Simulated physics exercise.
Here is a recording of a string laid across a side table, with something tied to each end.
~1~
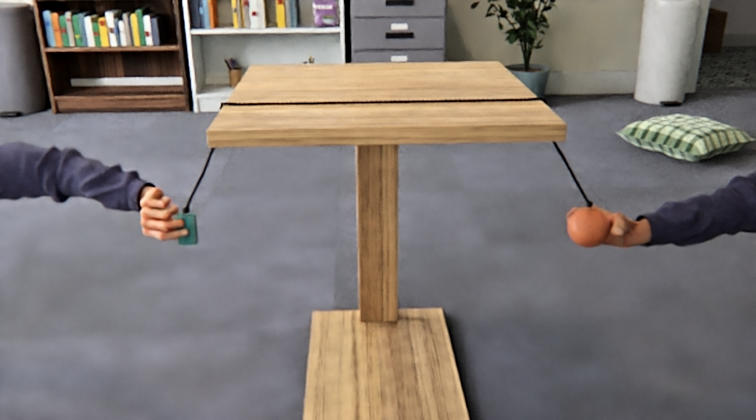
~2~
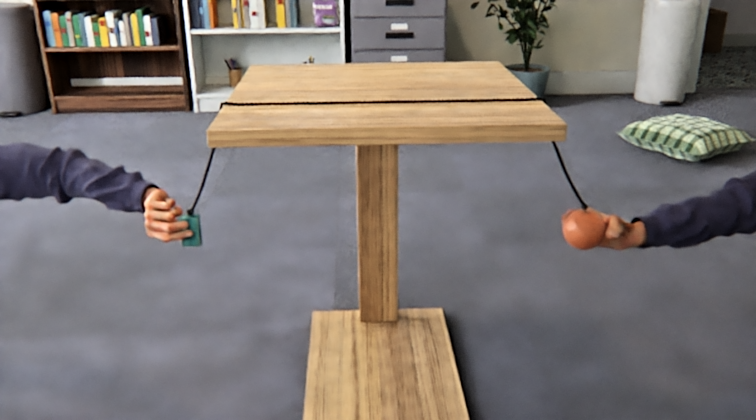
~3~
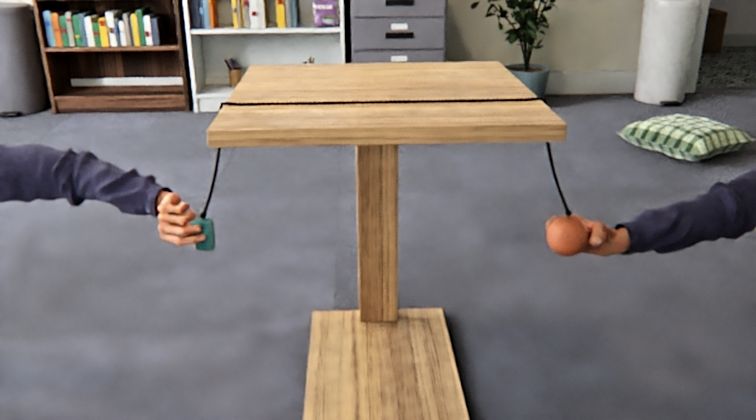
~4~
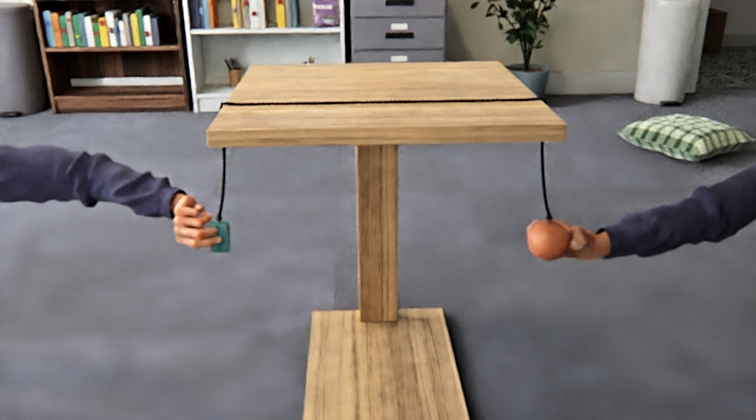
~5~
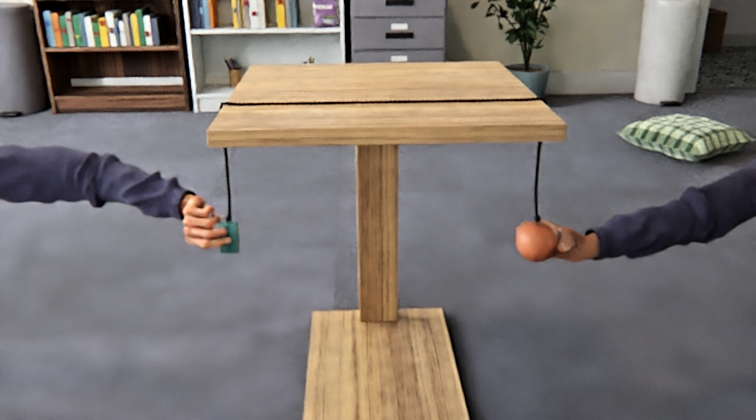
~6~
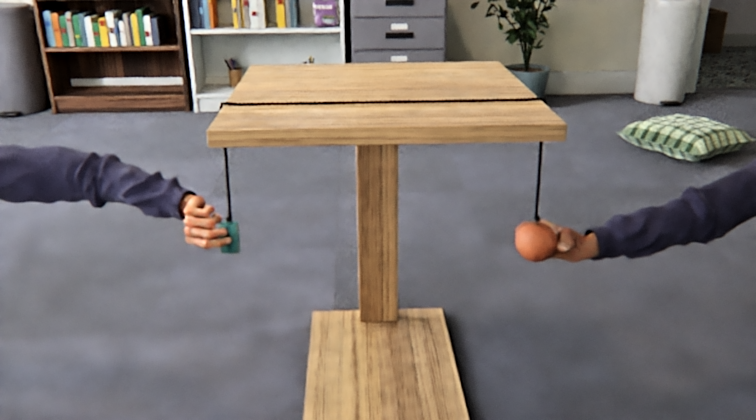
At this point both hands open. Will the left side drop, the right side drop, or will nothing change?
It moves right.
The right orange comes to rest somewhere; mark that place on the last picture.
Roughly (516, 391).
Then, 0.44 s after the last picture, left matchbox pulled up onto the top; right orange lower near (524, 335).
Then, 0.80 s after the last picture, left matchbox pulled up onto the top near (577, 88); right orange down on the floor near (516, 391).
At rest, left matchbox down on the floor; right orange down on the floor near (516, 391). The string slides rightwards.
